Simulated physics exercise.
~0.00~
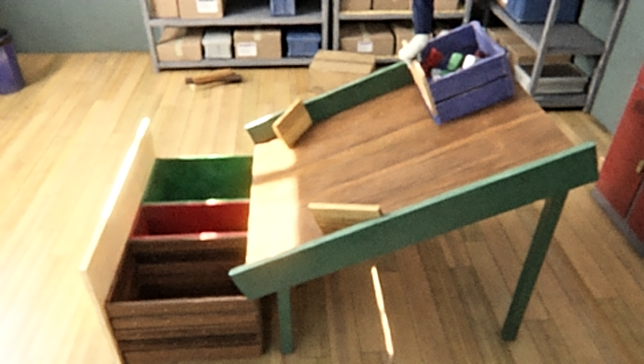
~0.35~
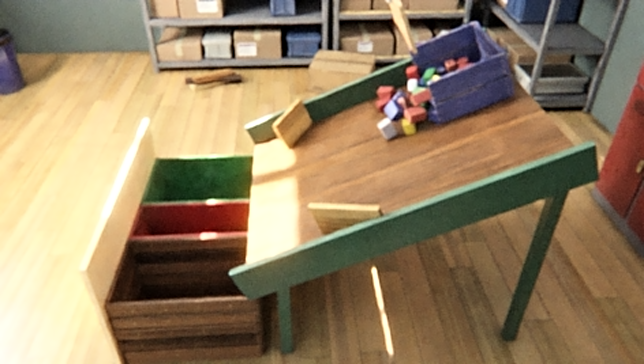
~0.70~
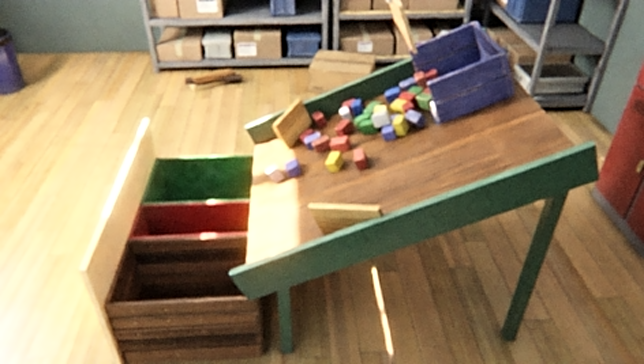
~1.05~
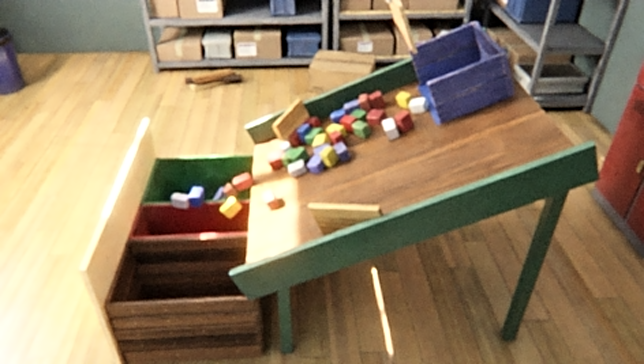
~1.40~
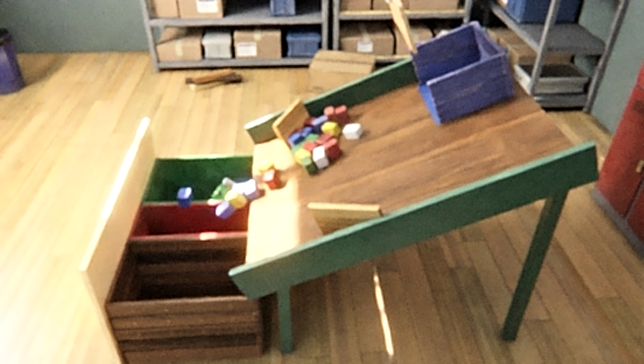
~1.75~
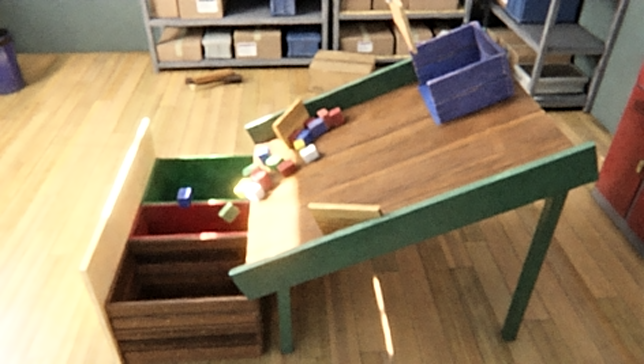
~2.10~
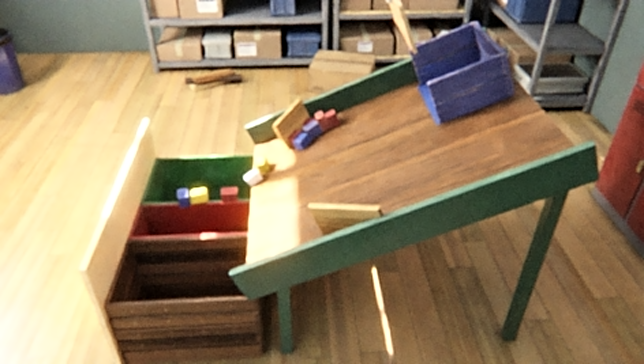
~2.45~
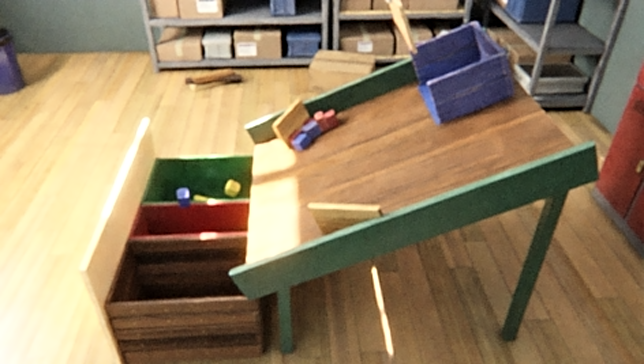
In this clip, colorful blocks spill from a blue bin and slide down a sloped wooden table between angled boards, dropping into the green and red tubs beside an empty-looking wooden tote, until a few blocks remain lodged against the upper board and some sit visible in the green tub.
